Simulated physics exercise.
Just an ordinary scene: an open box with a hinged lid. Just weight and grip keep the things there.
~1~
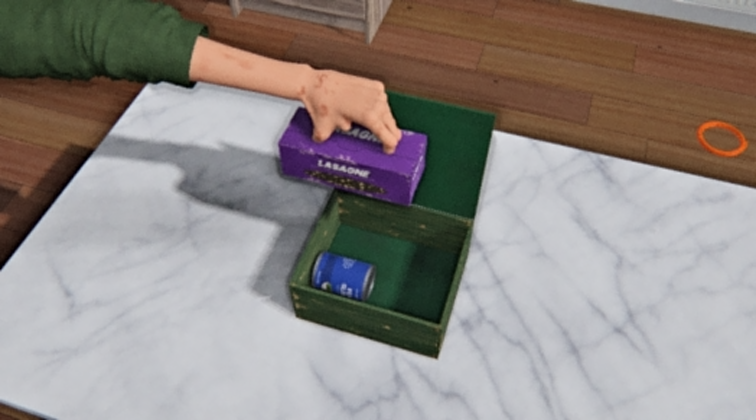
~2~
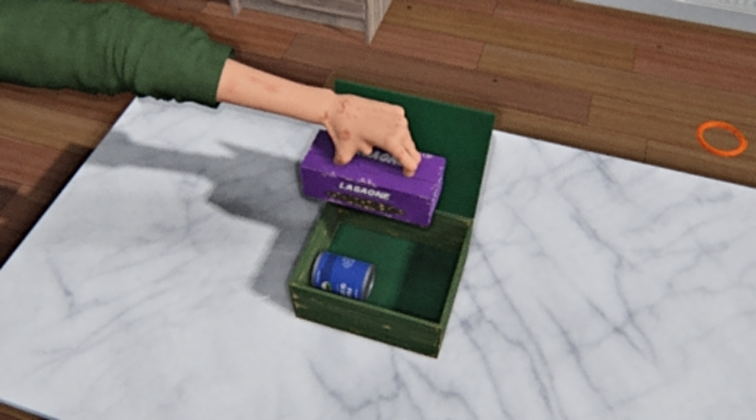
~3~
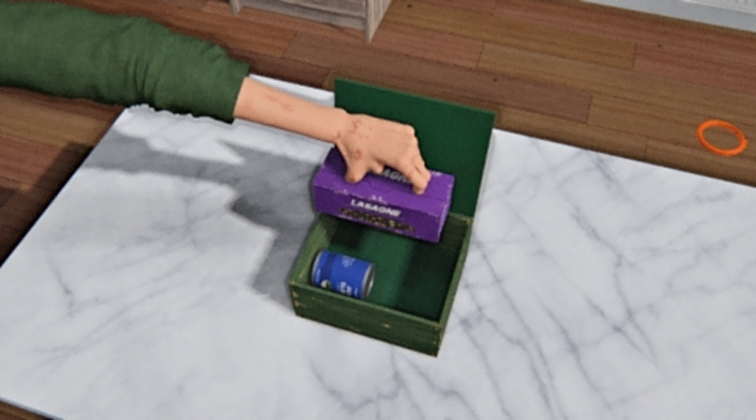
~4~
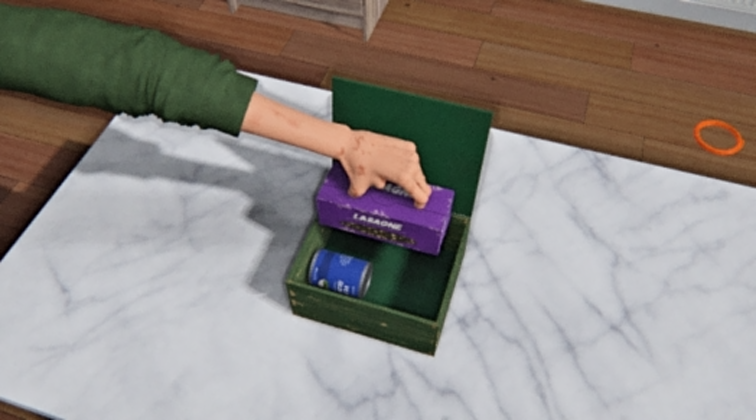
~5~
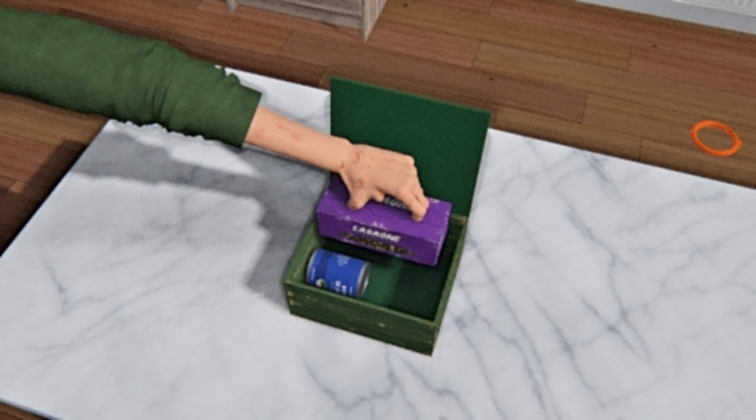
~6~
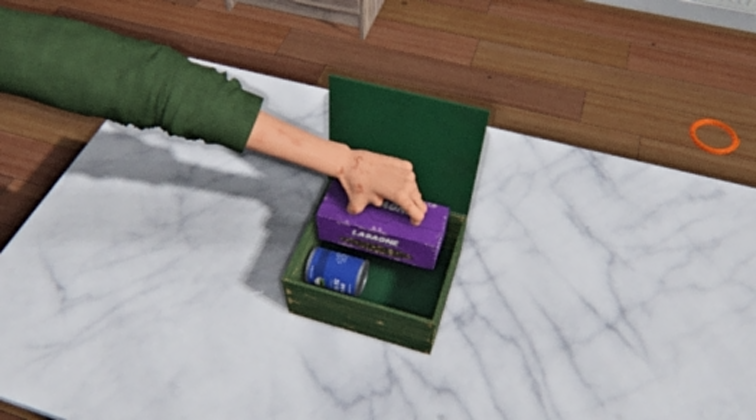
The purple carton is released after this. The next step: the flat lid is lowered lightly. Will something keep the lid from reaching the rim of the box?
No, I predict it will fully lower.
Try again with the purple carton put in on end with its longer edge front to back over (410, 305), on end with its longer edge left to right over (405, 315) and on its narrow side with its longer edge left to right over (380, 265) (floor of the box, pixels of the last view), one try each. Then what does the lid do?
The lid stays up the first time, stays up the second time and goes down the third time.
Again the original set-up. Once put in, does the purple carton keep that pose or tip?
Simply put, the purple carton remains unturned.
Then, 1.10 s after the last picture, lid starting down; purple carton slid a little near (382, 244); blue tin rolled about its own width.
Then, 1.80 s after the last picture, lid 41° above the rim; purple carton slid a little near (382, 244); blue tin rolled about its own width.
At rest, lid shut; moved from the start, purple carton and blue tin. Seen from the same camera at the end, purple carton near (382, 244).
